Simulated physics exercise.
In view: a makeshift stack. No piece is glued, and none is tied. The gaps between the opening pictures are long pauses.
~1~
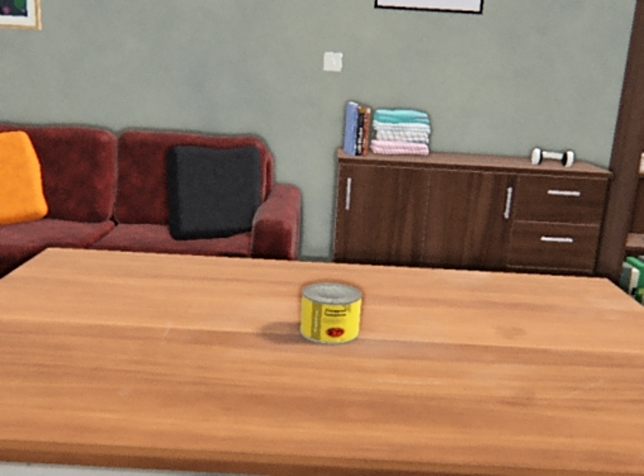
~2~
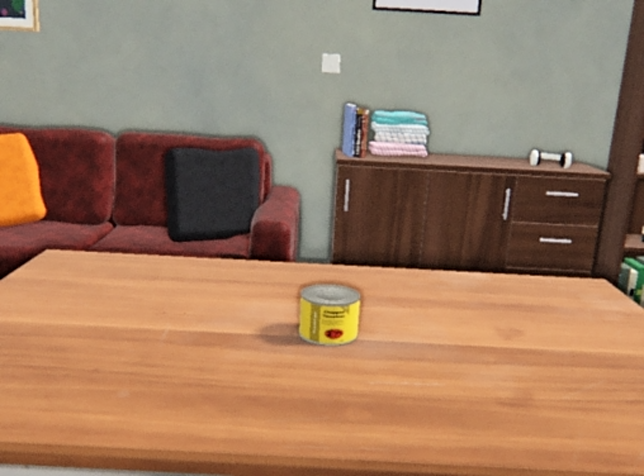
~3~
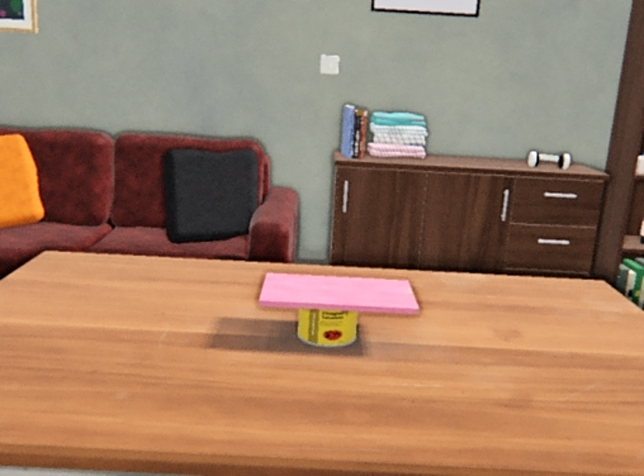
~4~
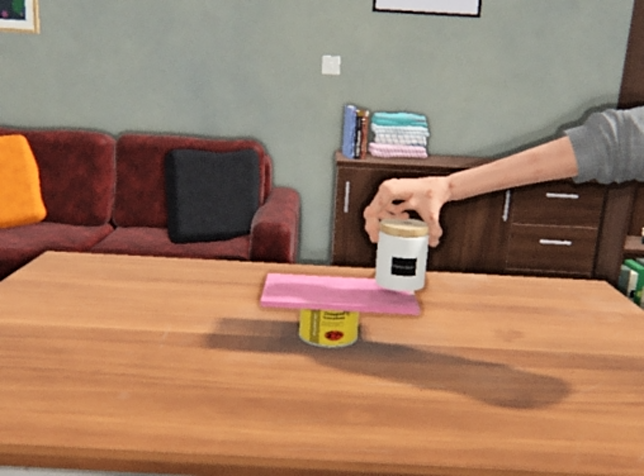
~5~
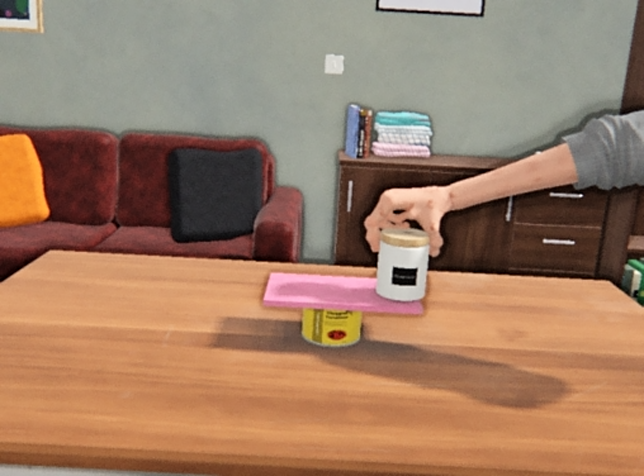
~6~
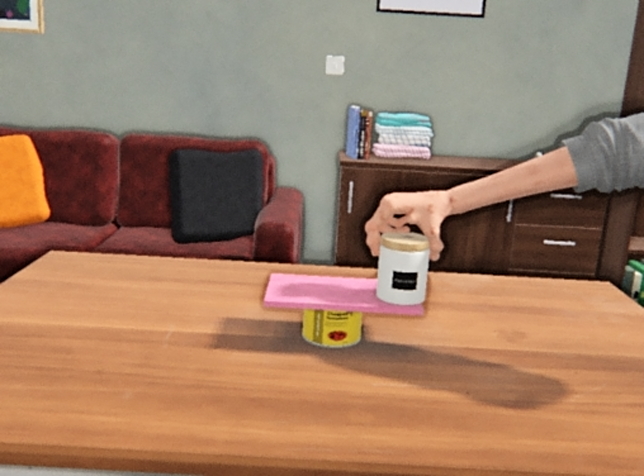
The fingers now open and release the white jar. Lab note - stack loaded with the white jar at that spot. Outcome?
Outcome: Toppled.
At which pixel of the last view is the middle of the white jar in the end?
The object winds up at approximately (466, 329).
Then, 0.30 s after the last picture, white jar now fallen; pink board tipped 49° from how it was.
Then, 0.50 s after the last picture, pink board tipped 32° from how it was.
At rest, fallen, white jar; moved from the start, pink board; yellow tub in place. Seen from the same camera at the end, white jar near (466, 329). The stack comes apart.
